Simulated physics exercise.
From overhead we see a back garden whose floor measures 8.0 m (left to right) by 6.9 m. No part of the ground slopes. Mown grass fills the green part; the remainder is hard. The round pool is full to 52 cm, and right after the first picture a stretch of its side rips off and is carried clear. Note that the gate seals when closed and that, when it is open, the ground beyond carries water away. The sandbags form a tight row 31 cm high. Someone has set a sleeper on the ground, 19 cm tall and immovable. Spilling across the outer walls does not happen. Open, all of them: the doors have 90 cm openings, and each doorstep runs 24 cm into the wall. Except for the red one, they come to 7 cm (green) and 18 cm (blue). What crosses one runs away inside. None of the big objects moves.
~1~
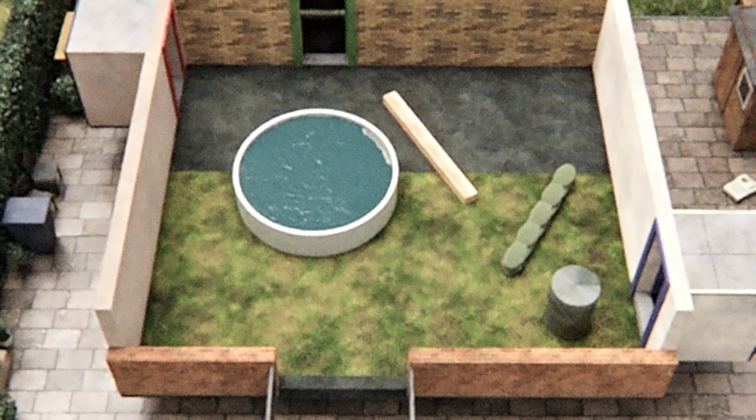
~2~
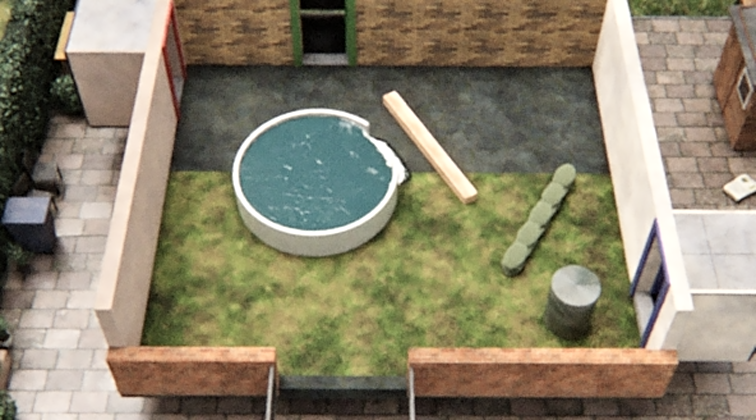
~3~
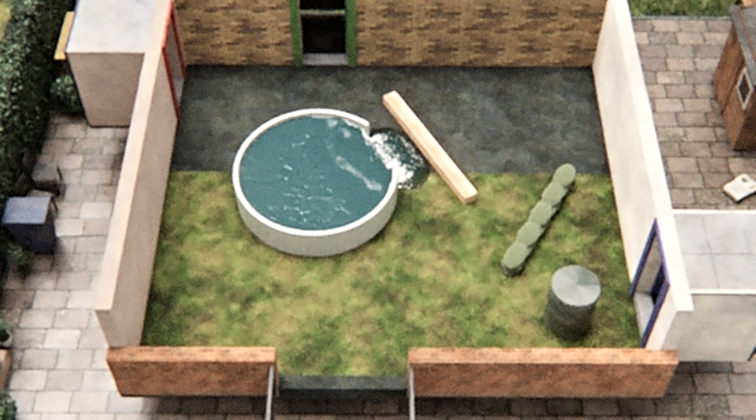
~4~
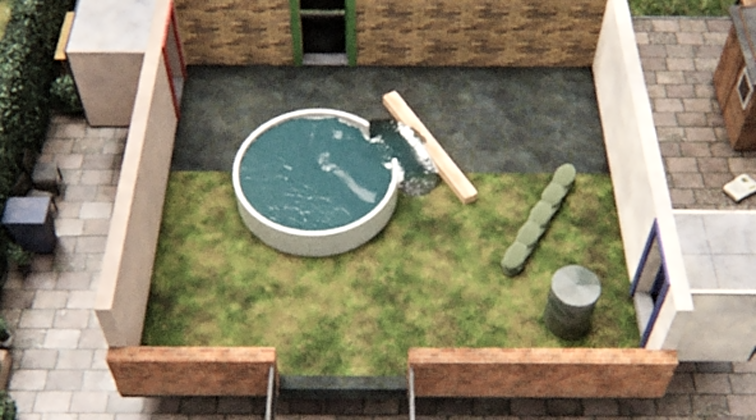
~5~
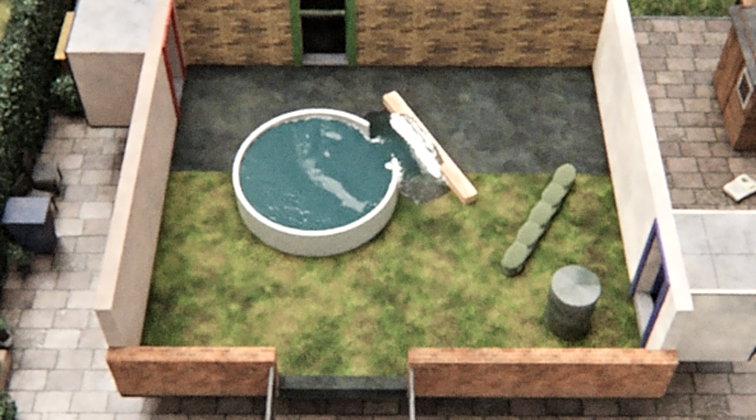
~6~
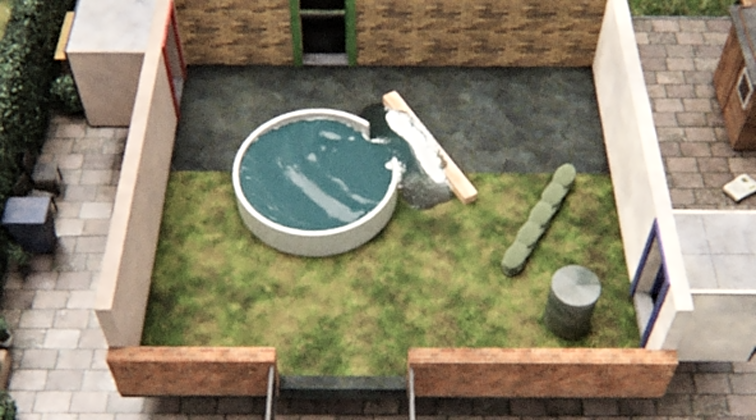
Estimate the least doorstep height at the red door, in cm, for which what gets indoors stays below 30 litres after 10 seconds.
Close to 8.5 cm is just enough.
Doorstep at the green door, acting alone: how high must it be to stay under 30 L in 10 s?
At the green door it takes roughly 8.5 centimetres.
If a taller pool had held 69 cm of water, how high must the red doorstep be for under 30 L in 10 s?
Required height: Approx. 9.5 cm.
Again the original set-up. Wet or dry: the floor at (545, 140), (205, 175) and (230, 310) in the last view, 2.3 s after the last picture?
Point by point, the first is awash, the second spared and the third spared.
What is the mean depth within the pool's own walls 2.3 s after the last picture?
Close to 33 cm deep on average.
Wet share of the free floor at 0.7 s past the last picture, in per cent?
15 %.
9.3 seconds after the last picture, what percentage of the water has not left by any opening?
About 96 %.
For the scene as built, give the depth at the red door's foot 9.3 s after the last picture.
The depth there is around 9.0 cm.
Then, 0.7 s after the last picture water covers 15 % of the floor, deepest (41 cm) near (418, 149); it has not reached the red door.
Then, 2.3 s after the last picture water covers 45 % of the floor, deepest (33 cm) near (418, 149); it has not reached the red door.
Then, 9.3 s after the last picture water covers 90 % of the floor, deepest (15 cm) near (418, 149); 9 cm at the red door, 5 litres in over its 11 cm doorstep.
At the red door as built, the water peaked near 12 cm, 3.7 s after the last picture.
Run again over the same 10 s with other heights there, 56 litres in over 7 cm, 16 litres over 9.5 cm. The limit of 30 litres is kept from about 8.5 cm up.
